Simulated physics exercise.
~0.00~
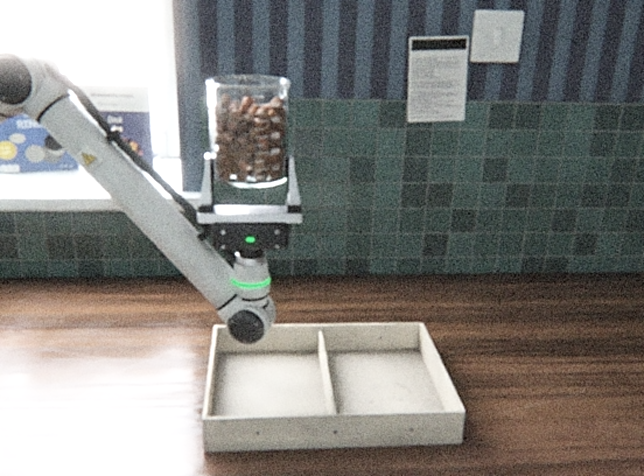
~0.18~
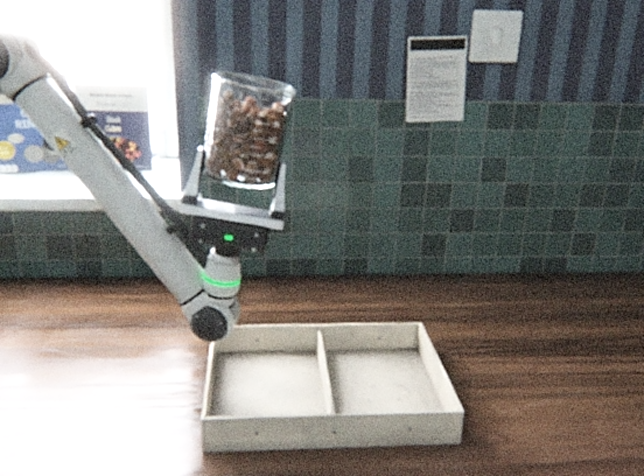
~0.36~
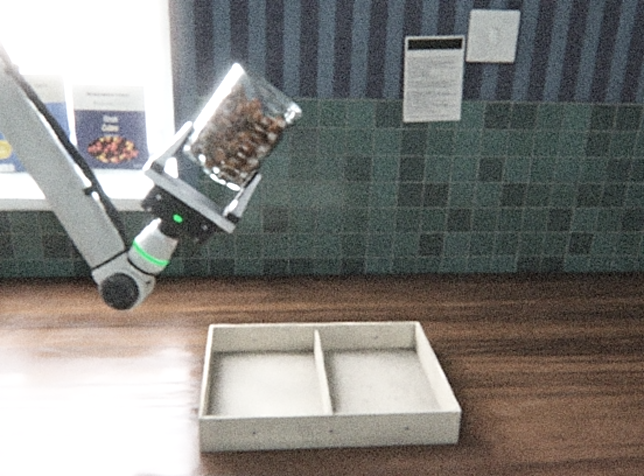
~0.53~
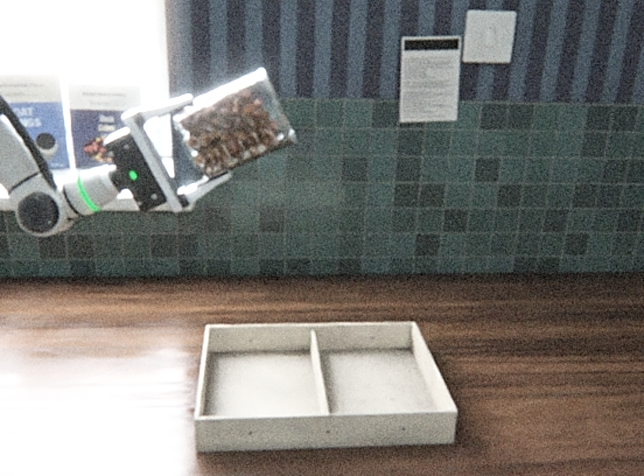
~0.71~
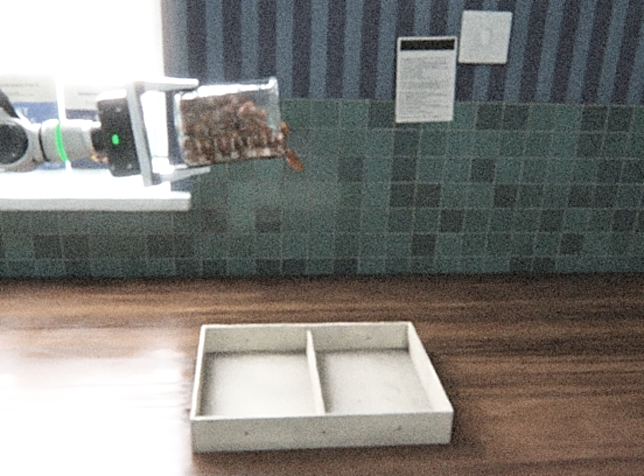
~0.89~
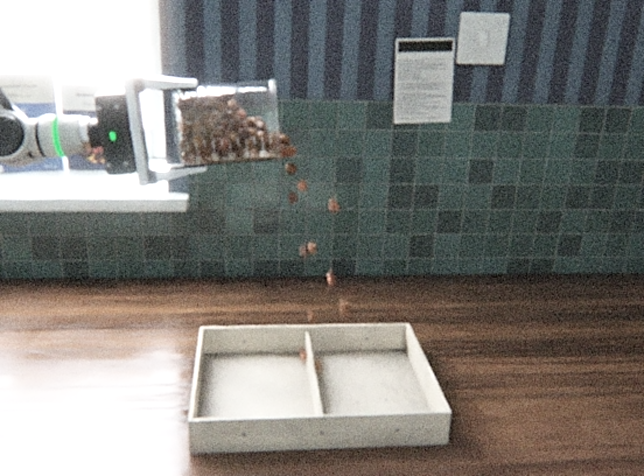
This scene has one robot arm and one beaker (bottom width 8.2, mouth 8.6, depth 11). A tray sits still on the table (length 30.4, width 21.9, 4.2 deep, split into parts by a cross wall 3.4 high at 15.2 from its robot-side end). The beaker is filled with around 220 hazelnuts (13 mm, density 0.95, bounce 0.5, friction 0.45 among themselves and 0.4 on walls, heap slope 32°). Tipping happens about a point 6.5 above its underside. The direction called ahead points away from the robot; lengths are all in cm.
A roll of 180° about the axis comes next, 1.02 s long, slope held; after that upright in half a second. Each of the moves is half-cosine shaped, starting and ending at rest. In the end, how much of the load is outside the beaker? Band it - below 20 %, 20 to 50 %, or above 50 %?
My answer is 20 to 50 %.
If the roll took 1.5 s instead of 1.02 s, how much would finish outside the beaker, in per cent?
With that change you'd see near 35 per cent.
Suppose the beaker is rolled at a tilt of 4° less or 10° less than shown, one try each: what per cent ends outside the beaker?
Roughly 20 and 15 per cent.
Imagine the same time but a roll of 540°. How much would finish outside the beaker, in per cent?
Estimate: Near 40 %.
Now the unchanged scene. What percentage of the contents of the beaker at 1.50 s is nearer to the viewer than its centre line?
Roughly 40 per cent.
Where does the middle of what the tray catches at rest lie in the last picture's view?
Near (367, 388).
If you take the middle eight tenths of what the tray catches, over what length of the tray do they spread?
Spread length: Approx. 20 cm.
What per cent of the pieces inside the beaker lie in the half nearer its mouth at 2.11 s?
About 35 percent.
After 1.50 s, tipped 85°, highest piece 40 above the table; 184 in the beaker, 16 in the far-side part, 10 in the robot-side part, 1 on the table or floor, 8 in flight or on a rim.
After 2.11 s, tipped 57°, highest piece 38 above the table; 144 in the beaker, 47 in the far-side part, 17 in the robot-side part, 3 on the table or floor, 8 in flight or on a rim.
After 2.61 s, upright, highest piece 39 above the table; 144 in the beaker, 52 in the far-side part, 19 in the robot-side part, 4 on the table or floor.
After 3.31 s, upright, highest piece 39 above the table; 144 in the beaker, 52 in the far-side part, 19 in the robot-side part, 4 on the table or floor.
In the end, 144 in the beaker, 52 in the far-side part, 19 in the robot-side part, 4 on the table or floor. That is 34 % outside the beaker.
